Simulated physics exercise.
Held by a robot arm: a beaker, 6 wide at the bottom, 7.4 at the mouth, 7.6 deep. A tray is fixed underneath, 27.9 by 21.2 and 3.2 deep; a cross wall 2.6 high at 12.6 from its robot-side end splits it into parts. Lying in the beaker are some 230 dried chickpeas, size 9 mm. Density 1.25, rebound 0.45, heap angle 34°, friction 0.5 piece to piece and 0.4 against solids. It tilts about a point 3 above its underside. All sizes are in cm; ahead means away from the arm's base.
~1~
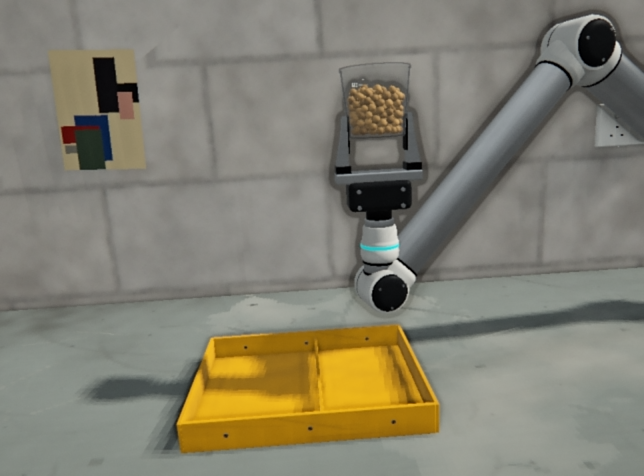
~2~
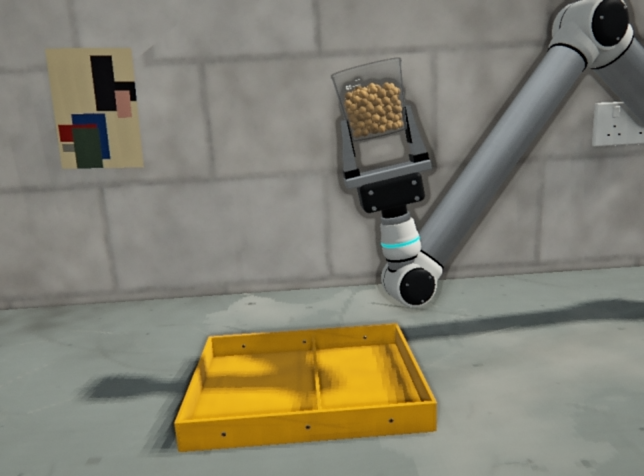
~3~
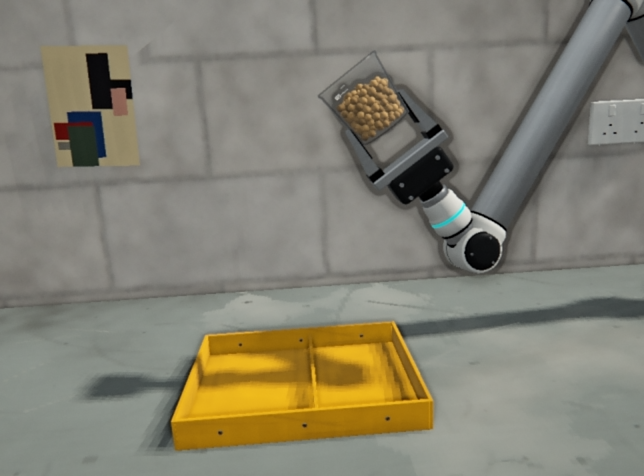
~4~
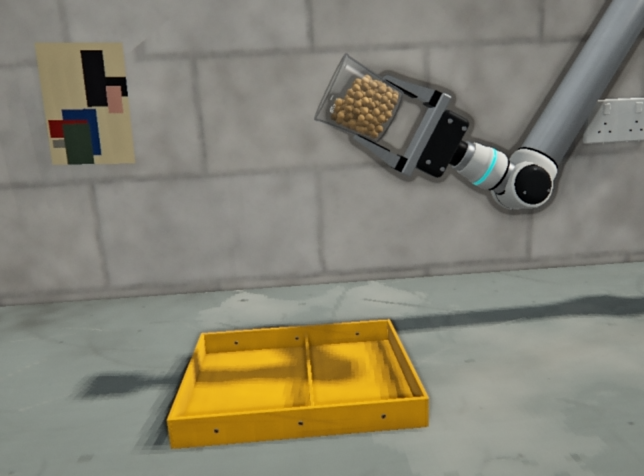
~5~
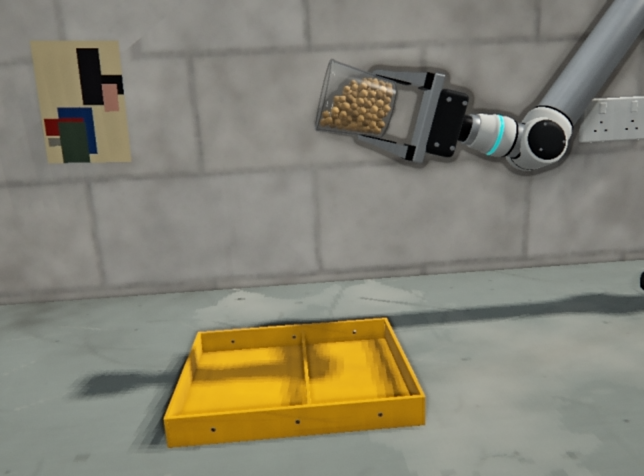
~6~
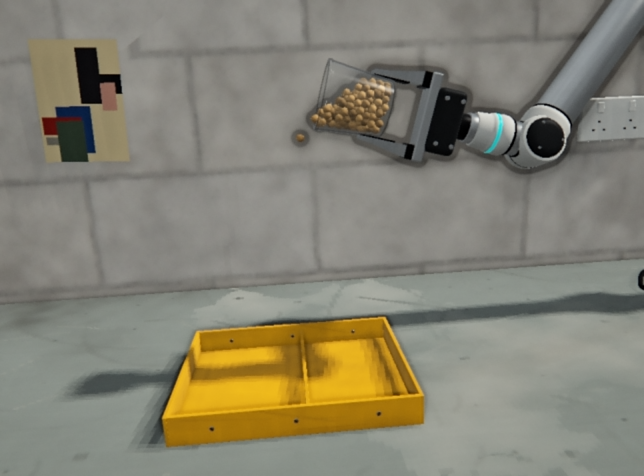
A robot arm tilts a clear beaker of chickpeas leftward until one chickpea drops out.
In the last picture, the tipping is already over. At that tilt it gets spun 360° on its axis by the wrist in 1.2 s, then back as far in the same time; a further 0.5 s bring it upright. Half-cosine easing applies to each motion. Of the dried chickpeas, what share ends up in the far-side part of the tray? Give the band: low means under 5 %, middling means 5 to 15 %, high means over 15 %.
Band: High.
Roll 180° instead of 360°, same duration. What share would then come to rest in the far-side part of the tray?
Roughly 30 percent, then.
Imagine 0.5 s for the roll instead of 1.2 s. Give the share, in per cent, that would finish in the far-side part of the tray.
It would come to around 20 percent.
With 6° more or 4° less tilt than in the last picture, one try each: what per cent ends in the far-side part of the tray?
55 % and 25 %.
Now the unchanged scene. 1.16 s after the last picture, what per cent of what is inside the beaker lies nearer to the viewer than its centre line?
70 per cent.
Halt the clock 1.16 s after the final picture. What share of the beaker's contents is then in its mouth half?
About 40 per cent.
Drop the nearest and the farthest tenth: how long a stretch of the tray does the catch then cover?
Some 12 cm.
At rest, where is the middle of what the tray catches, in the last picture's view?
Roughly at pixel (256, 383).
Then, 1.16 s on, tipped 75°, highest piece 37 above the table; 172 in the beaker, 48 in the far-side part, 4 in the robot-side part, 9 in flight or on a rim.
Then, 2.32 s on, tipped 75°, highest piece 37 above the table; 131 in the beaker, 85 in the far-side part, 6 in the robot-side part, 2 on the table or floor, 9 in flight or on a rim.
Then, 3.10 s on, upright, highest piece 38 above the table; 129 in the beaker, 96 in the far-side part, 6 in the robot-side part, 2 on the table or floor.
Then, 3.80 s on, upright, highest piece 38 above the table; 129 in the beaker, 96 in the far-side part, 6 in the robot-side part, 2 on the table or floor.
In the end, 129 in the beaker, 96 in the far-side part, 6 in the robot-side part, 2 on the table or floor. That is 41 % in the far-side part of the tray.
